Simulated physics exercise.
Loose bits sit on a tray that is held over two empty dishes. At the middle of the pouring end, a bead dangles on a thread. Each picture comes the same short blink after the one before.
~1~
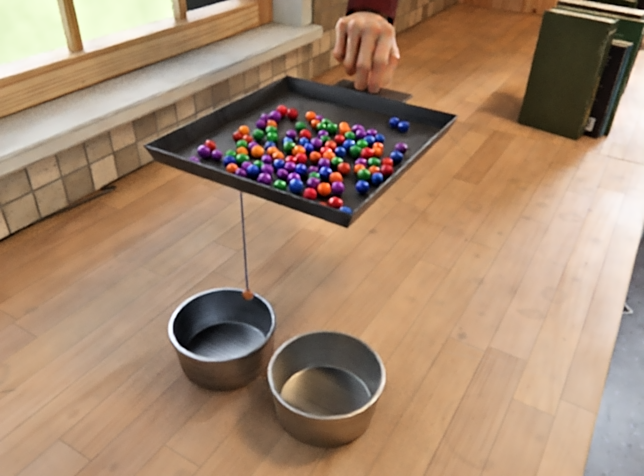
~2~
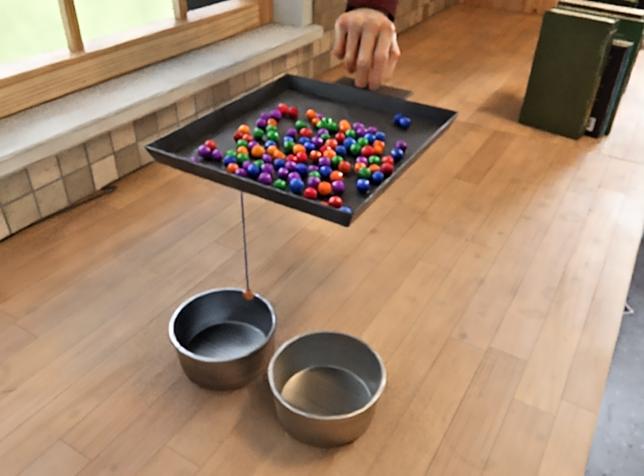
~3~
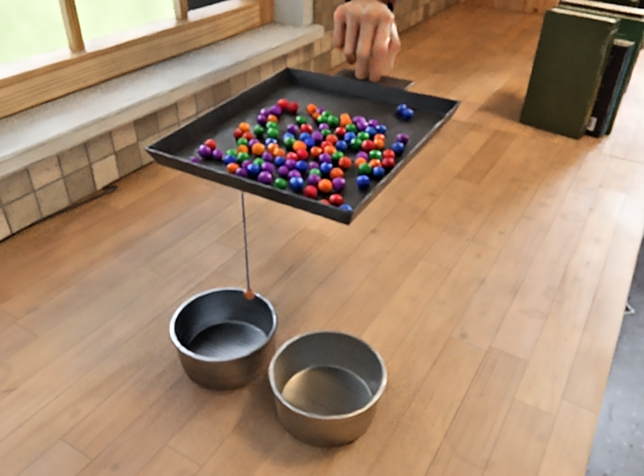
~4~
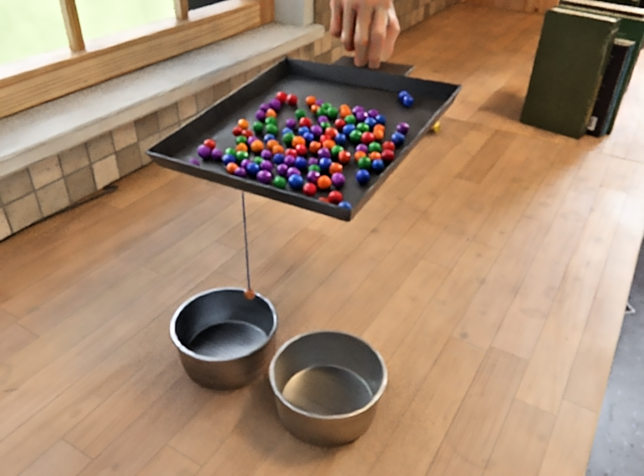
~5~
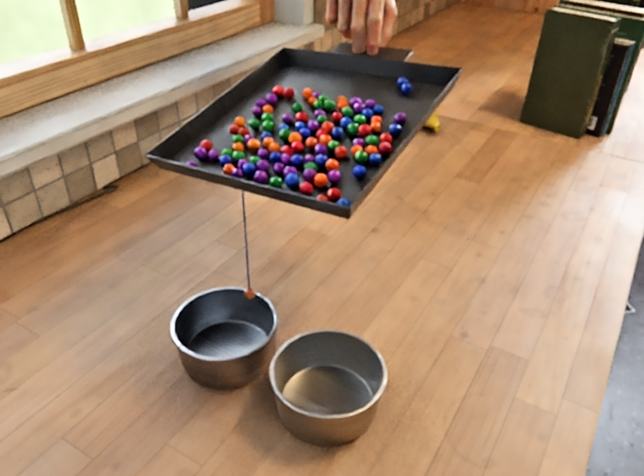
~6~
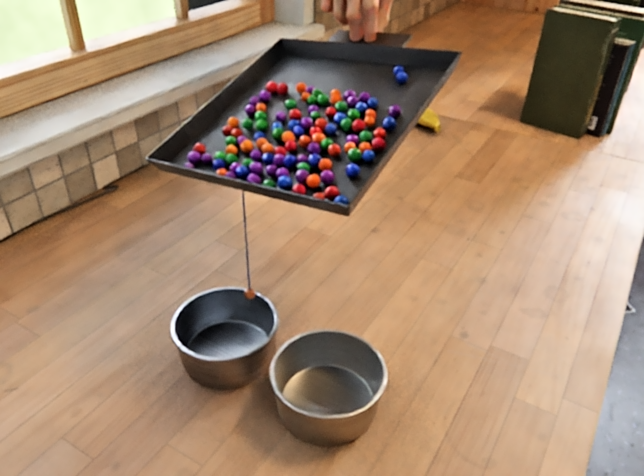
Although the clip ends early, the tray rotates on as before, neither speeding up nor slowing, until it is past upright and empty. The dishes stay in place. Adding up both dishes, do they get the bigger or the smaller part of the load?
The dishes are going to end up holding a minor part.
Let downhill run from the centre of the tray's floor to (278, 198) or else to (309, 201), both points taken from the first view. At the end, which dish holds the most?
Outcome one: The right side; outcome two: The right side.
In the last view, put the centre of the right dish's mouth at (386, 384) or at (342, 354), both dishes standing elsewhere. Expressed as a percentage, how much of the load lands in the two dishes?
Close to 0 in a hundred first, close to 10 in a hundred second.
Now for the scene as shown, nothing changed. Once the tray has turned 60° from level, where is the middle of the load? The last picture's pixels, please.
The middle of the pieces sits at roughly (198, 170).
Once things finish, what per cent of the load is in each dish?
About: Left dish 10, right dish 0 per cent.
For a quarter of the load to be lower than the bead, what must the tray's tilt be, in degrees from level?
I'd say close to 70 degrees.
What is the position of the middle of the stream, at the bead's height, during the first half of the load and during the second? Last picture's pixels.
For the early half I get (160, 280), and for the late half (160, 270).
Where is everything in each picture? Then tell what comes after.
Corners of the pouring end (154, 144) and (348, 209), level; middle of the load (299, 152), round plastic beads; left dish (191, 368); right dish (296, 424); bead on its thread (248, 295), in the first picture.
Corners of the pouring end (154, 145) and (349, 208), level; middle of the load (299, 151), in the second picture.
Corners of the pouring end (155, 147) and (349, 206), tipped barely, lowest at the left corner; middle of the load (300, 148), in the third picture.
Corners of the pouring end (155, 150) and (348, 204), tipped a little, lowest at the left corner; middle of the load (299, 143), in the fourth picture.
Corners of the pouring end (154, 152) and (346, 201), tipped a little, lowest at the left corner; middle of the load (295, 139), in the fifth picture.
Corners of the pouring end (154, 155) and (345, 199), tipped clearly, lowest at the left corner; middle of the load (288, 138), almost all on the move; left dish (193, 367); right dish (298, 423), in the sixth picture.
Just after the last frame, tray tipped steeply; the larger part on the tray; just a few in the left dish; about a tenth outside both; about a tenth in the air.
A moment on, tray tipped right over; about a tenth in the left dish; the larger part outside both; just a few in the air.
Further on, tray tipped past a quarter turn; about a tenth in the left dish; the larger part outside both.
When it is over, tray tipped past a quarter turn; not one in the right dish; about a tenth in the left dish; the larger part outside both.
